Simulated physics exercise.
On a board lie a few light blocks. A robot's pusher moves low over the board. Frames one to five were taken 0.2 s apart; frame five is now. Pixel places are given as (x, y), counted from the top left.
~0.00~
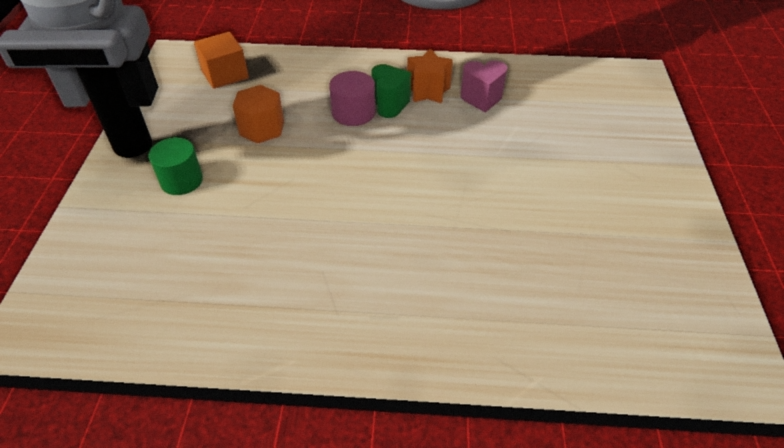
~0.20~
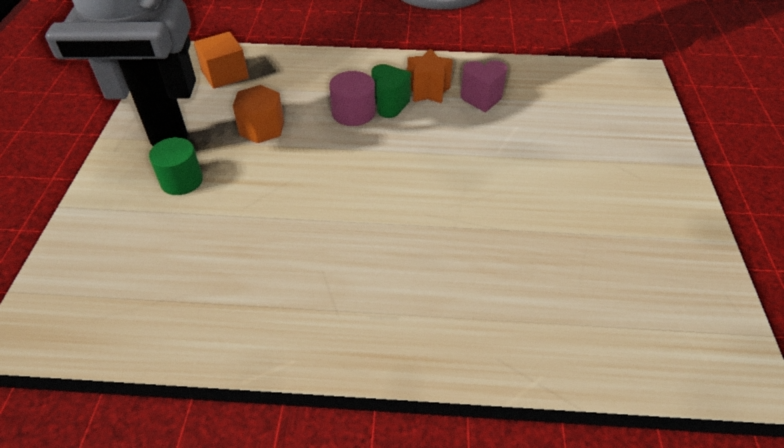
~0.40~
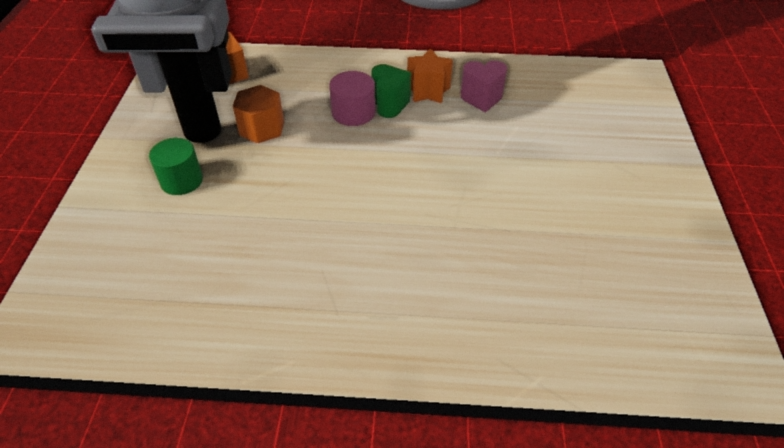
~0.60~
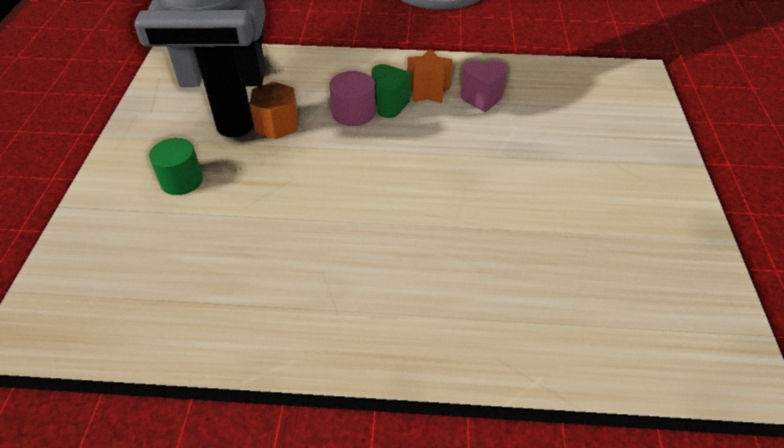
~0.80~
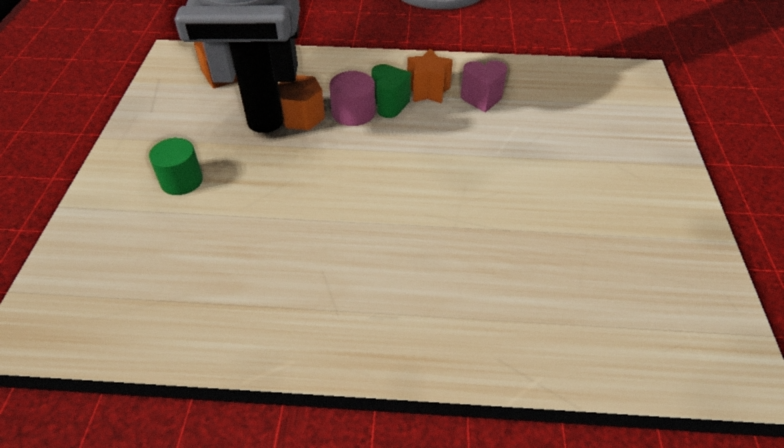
Robot arm with a black pusher sliding right across a wooden board, then nudging an orange six-sided block toward a pink disc.
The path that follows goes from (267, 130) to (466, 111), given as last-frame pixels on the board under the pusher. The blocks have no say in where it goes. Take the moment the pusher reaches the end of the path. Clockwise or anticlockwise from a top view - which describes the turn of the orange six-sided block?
From overhead, the rotation is counterclockwise.
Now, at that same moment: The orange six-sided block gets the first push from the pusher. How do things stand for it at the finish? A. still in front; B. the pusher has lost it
B.
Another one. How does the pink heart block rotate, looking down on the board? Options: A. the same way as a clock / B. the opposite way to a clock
Letter A.
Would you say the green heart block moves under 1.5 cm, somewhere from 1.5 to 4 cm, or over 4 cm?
Over 4 cm.
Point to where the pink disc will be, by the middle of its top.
At roughly (374, 68).
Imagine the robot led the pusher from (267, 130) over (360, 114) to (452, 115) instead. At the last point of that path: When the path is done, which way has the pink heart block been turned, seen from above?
Answer: With the clock.
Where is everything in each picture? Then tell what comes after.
Lower end of the pusher (133, 146), tops of blocks, orange six-sided block (256, 99), pink disc (352, 83), green heart block (390, 75), pink heart block (486, 70), in the first picture.
Pusher (169, 138), blocks as before, in the second picture.
Pusher (203, 131), blocks as before, in the third picture.
Pusher (235, 126), orange six-sided block (272, 95), in the fourth picture.
Pusher (266, 122), orange six-sided block (299, 87), pink disc (352, 83), green heart block (390, 75), pink heart block (486, 70), in the fifth picture.
On the path given first. One third of the way, pusher (335, 117); orange six-sided block (326, 72), turned 65° anticlockwise; pink disc (372, 70); green heart block (408, 75), turned 25° clockwise.
Two thirds of the way, pusher (402, 110); orange six-sided block (326, 72), turned 65° anticlockwise; pink disc (374, 68); green heart block (425, 70), turned 15° clockwise; pink heart block (492, 68), turned 25° clockwise.
At the end, pusher (467, 103); orange six-sided block (326, 72), turned 65° anticlockwise; pink disc (374, 68); green heart block (468, 60), turned 40° anticlockwise; pink heart block (503, 66), turned 55° clockwise.
